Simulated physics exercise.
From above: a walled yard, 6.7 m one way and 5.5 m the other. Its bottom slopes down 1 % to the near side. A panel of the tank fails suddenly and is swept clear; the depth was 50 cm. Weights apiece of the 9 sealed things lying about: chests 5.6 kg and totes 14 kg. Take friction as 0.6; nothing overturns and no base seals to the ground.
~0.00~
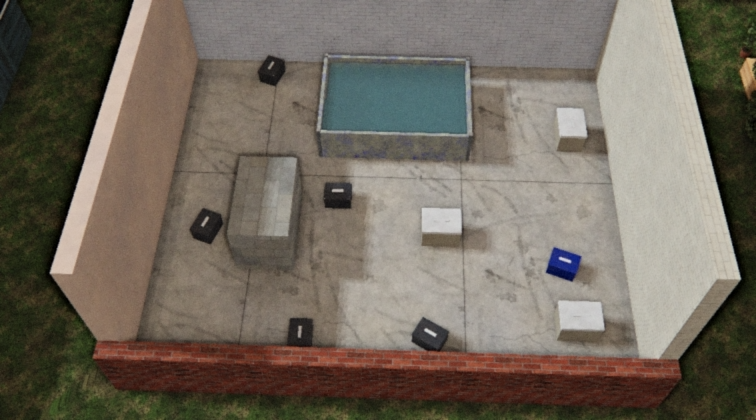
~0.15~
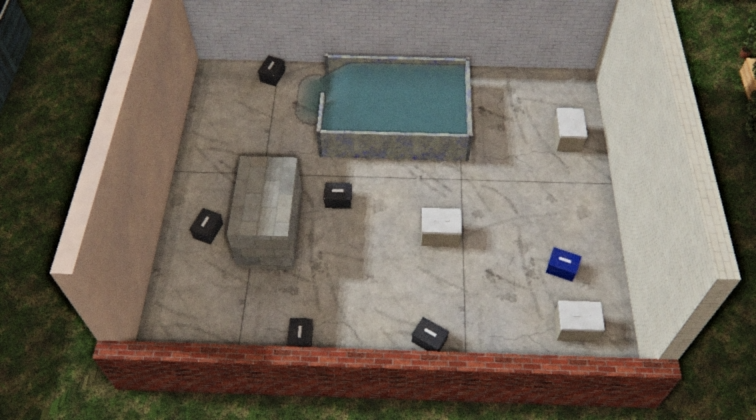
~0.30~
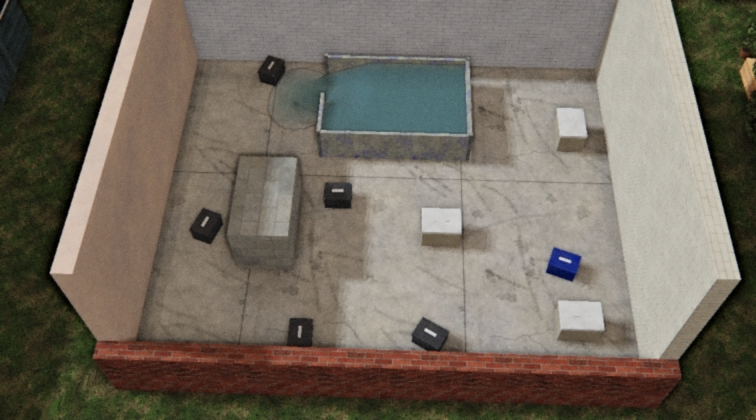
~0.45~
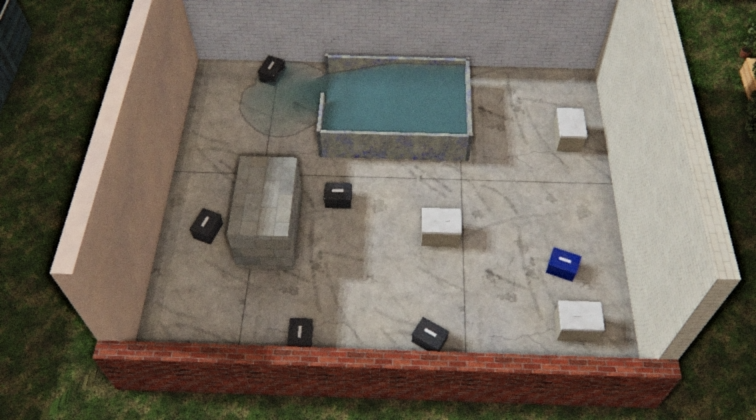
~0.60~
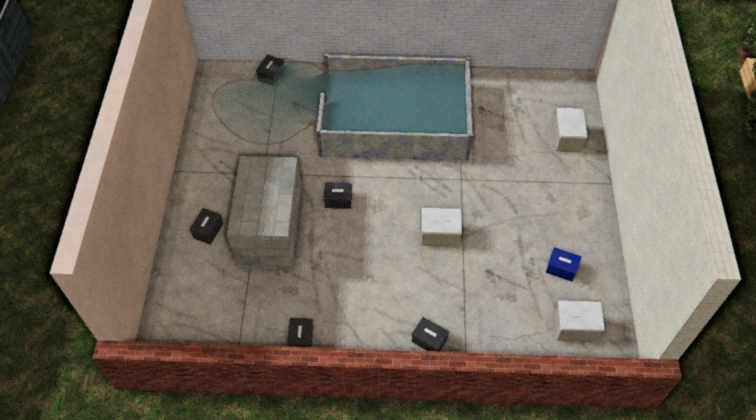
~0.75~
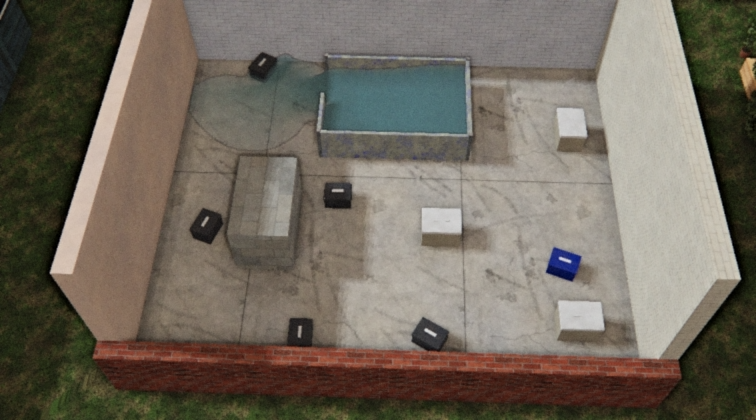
A walled concrete yard with a raised rectangular tank of blue-green water against its back wall is seen from above by a still camera. A grey block stands at left, with black boxes scattered around, pale blocks at centre and right, and a blue tote at right. Water pours from the tank's left side, fans across the floor, and nudges the back-left black box leftward.
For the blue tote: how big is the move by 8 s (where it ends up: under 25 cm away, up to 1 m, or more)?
The blue tote holds its place.
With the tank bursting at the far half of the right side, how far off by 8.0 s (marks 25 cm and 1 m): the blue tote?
In that case the blue tote ends far away.
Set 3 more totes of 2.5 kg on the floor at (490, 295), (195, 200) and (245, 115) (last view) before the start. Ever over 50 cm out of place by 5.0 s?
In that order: Under, past it, past it.
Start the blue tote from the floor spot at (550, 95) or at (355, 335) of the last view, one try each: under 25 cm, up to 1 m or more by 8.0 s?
In that order: It stays put; it barely shifts.
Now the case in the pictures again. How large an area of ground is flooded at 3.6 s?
About 13 m2.
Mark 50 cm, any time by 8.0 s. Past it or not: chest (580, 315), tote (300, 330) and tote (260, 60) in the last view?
In that order: Less, more, over.
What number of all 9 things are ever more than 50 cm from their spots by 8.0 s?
I count 3.
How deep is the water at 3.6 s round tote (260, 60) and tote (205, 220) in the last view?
Roughly 17 and 8 cm.
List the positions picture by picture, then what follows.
In the first picture, the blue tote at (565, 260), on the bottom; 3.3 m2 under water; 0 of 9 have shifted.
In the second picture, the blue tote at (565, 260), on the bottom; 3.7 m2 under water; 0 of 9 have shifted.
In the third picture, the blue tote at (565, 260), on the bottom; 4.3 m2 under water; 0 of 9 have shifted.
In the fourth picture, the blue tote at (565, 260) rests on the ground; 4.8 m2 under water; 0 of 9 have shifted.
In the fifth picture, the blue tote at (565, 260), on the bottom; 5.5 m2 under water; 0 of 9 have shifted.
In the sixth picture, the blue tote at (565, 260), on the bottom; water covers 6.3 m2; 1 of 9 have shifted.
After 1.6 s the blue tote is near (565, 260), 0.0 m from its start, aground; 1 afloat.
After 3.6 s the blue tote is near (565, 260), 0.0 m from its start, aground; 1 afloat.
After 5.6 s the blue tote is near (565, 260), 0.0 m from its start, aground; 0 afloat.
After 8.0 s the blue tote is near (565, 260), 0.0 m from its start, aground; 1 afloat.
